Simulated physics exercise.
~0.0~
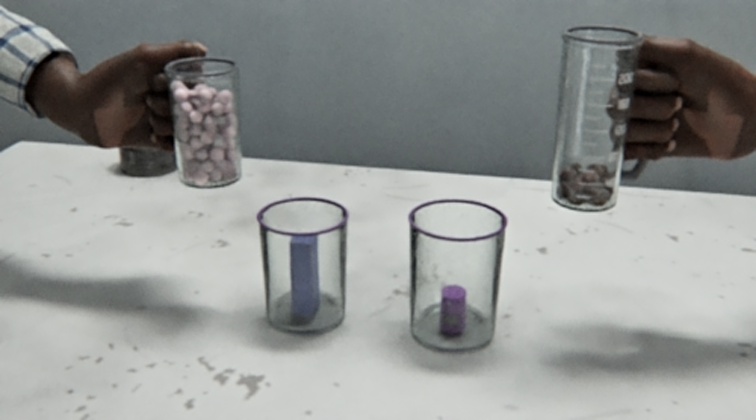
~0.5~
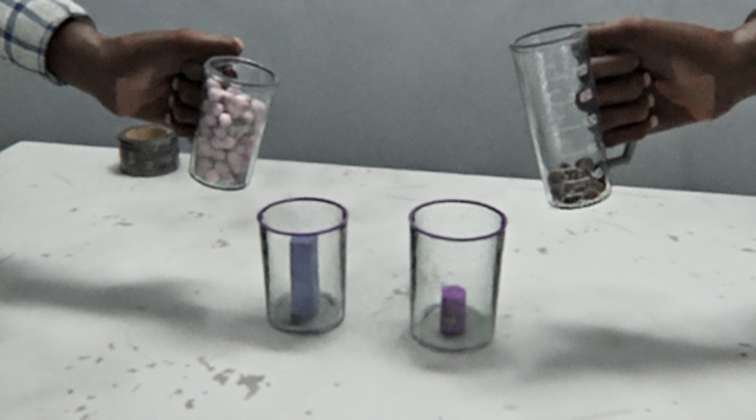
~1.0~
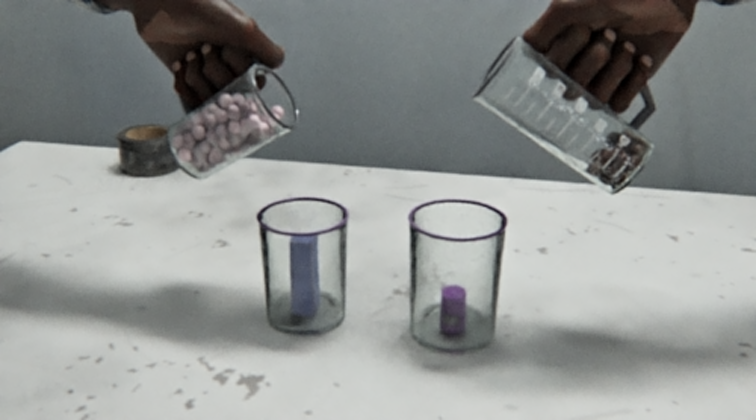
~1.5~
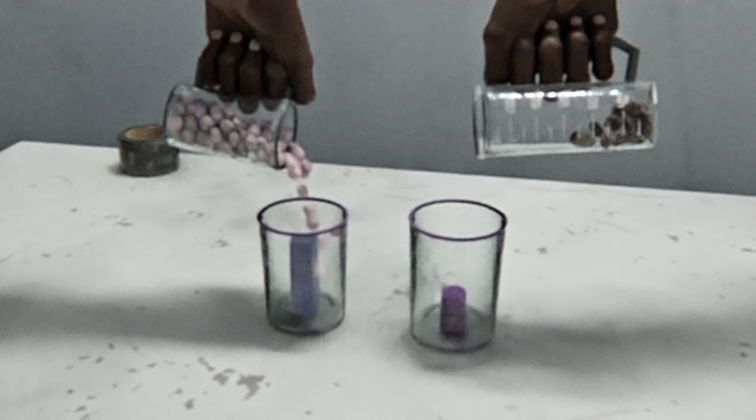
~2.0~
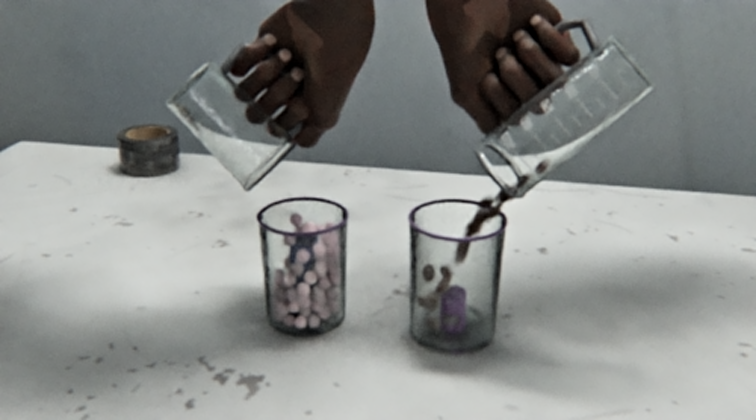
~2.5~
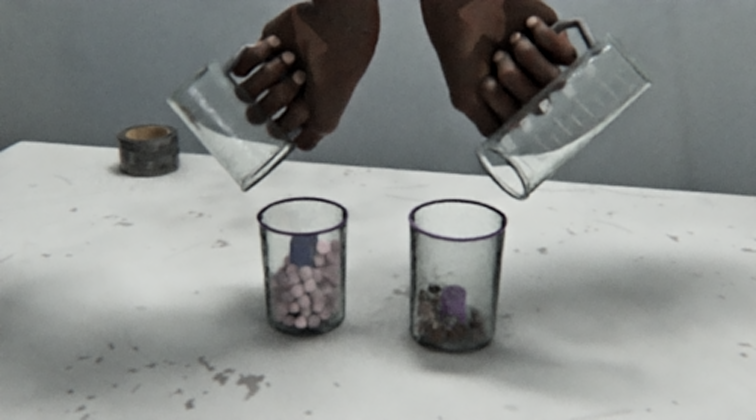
In this clip, two hands tip pink balls from a cup into the left glass, then small brown pieces from a handled jug into the right glass, leaving both vessels empty while the upright blue block and the shorter purple cylinder still show above the fill.
